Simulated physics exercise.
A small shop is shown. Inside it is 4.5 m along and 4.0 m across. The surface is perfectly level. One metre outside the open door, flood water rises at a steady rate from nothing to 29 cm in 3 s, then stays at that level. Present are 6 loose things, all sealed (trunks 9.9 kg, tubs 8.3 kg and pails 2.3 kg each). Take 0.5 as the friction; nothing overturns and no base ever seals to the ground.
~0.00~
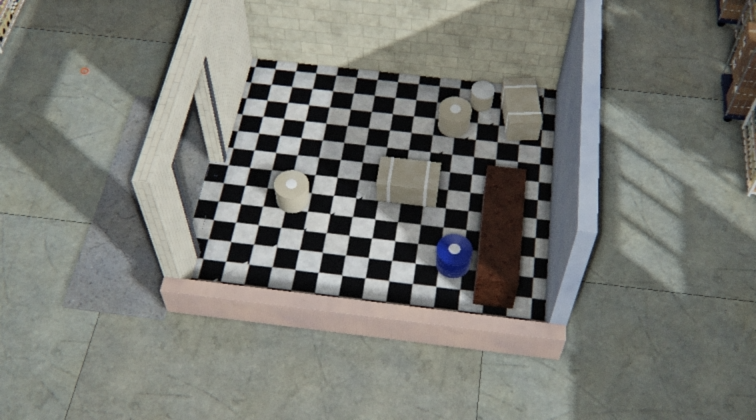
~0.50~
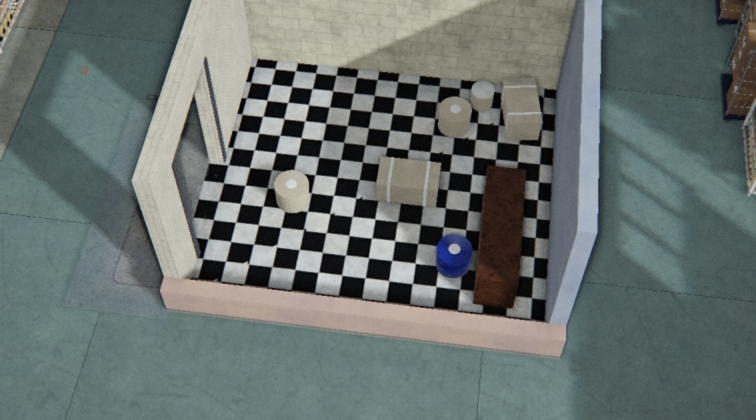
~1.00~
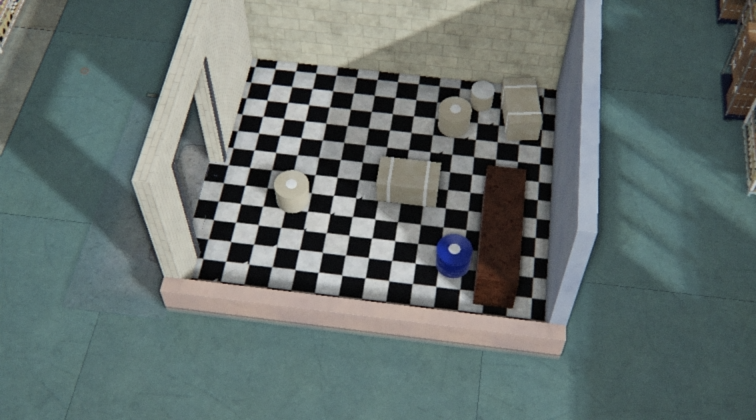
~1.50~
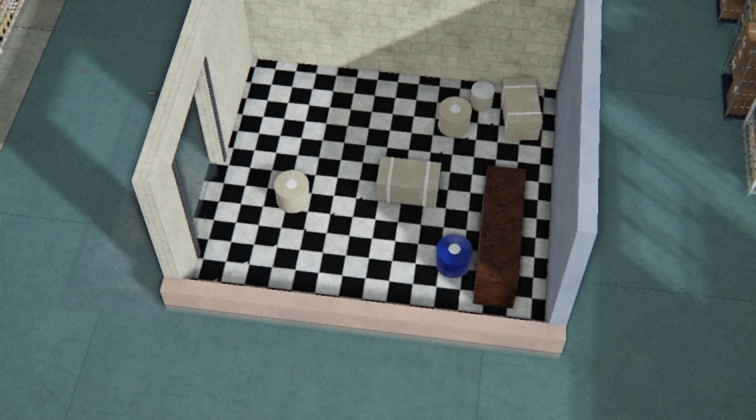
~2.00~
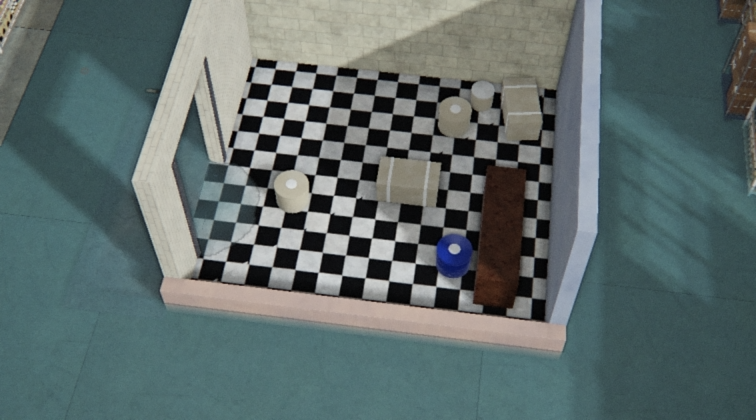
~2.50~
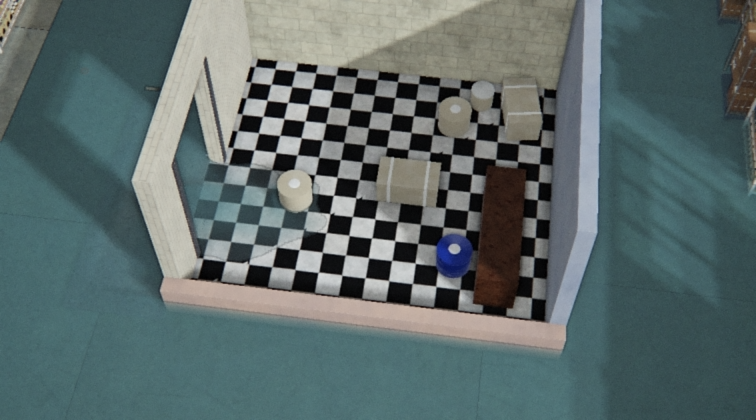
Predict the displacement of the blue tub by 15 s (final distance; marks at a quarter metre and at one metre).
It's going to be taken off.
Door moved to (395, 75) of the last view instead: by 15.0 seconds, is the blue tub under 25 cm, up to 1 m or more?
Outcome - blue tub: Short shift.
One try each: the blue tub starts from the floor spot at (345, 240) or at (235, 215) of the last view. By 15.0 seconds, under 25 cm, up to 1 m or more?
In that order: It gets carried off; it gets carried off.
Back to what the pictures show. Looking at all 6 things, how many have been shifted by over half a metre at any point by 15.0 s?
5.
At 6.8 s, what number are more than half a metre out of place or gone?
I make it 3 by then.
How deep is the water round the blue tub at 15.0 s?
Depth approx. 21 cm.
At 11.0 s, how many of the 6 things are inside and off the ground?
At that moment it comes to 6.
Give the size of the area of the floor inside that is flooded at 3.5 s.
Wet area: Approx. 7.0 m2.
After 3.5 s the blue tub is near (455, 249), 0.0 m from its start, aground; 0 afloat.
After 6.8 s the blue tub is near (437, 235), 0.3 m from its start, afloat; 6 afloat.
After 11.0 s the blue tub is near (462, 150), 1.5 m from its start, afloat; 6 afloat.
After 15.0 s the blue tub is near (281, 96), 3.3 m from its start, afloat; 6 afloat.
